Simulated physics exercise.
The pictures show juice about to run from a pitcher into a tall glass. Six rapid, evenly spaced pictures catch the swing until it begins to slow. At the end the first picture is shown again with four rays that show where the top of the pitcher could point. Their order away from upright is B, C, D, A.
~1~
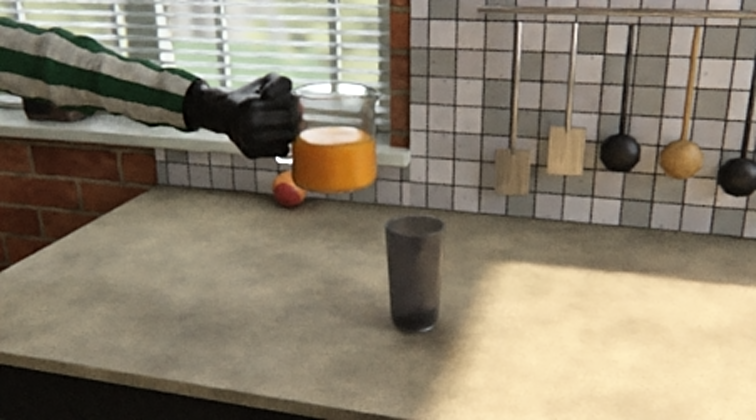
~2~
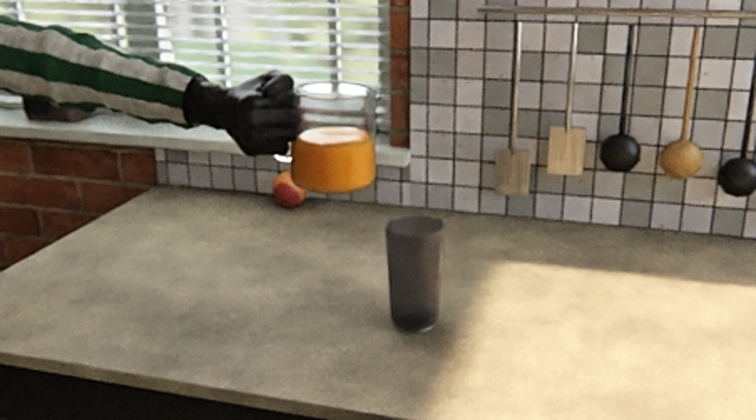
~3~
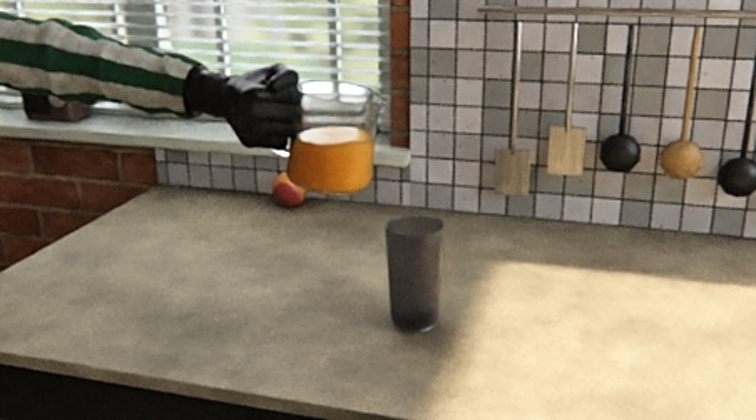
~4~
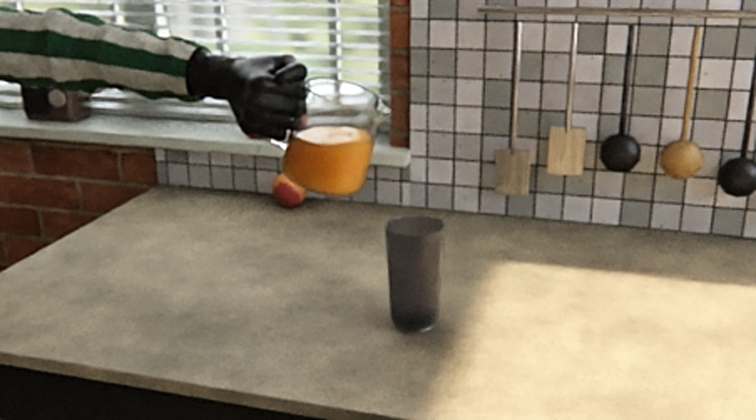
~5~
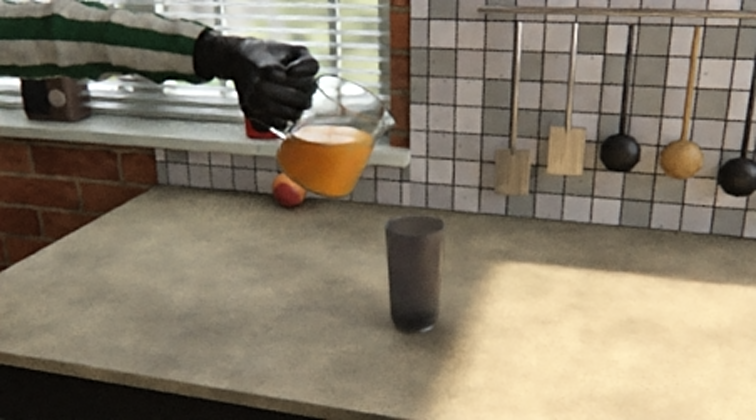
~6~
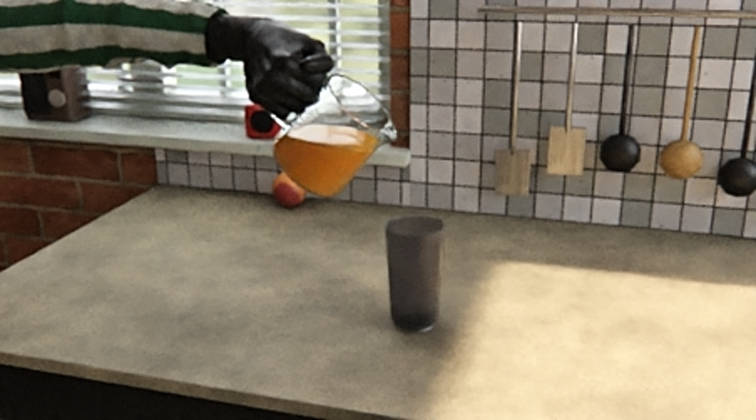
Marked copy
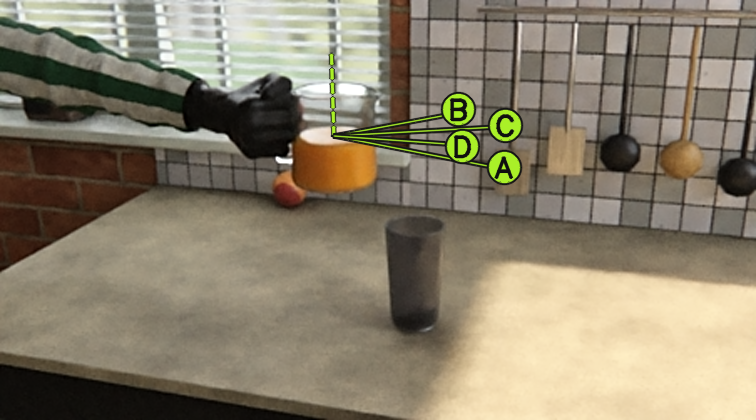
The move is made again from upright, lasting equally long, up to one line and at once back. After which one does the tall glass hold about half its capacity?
Line B.
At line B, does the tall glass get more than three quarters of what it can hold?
No, it does not.
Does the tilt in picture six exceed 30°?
Yes.
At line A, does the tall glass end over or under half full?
Over.
In lime, A at (487, 165); B at (441, 116); C at (488, 127); D at (444, 143).
If A is chosen, the tall glass ends with about 86 % of what it can hold; 8 % of the juice is spilt.
If B is chosen, the tall glass ends with about 51 % of what it can hold.
If C is chosen, the tall glass ends with about 65 % of what it can hold; 3 % of the juice is spilt.
If D is chosen, the tall glass ends with about 76 % of what it can hold; 6 % of the juice is spilt.
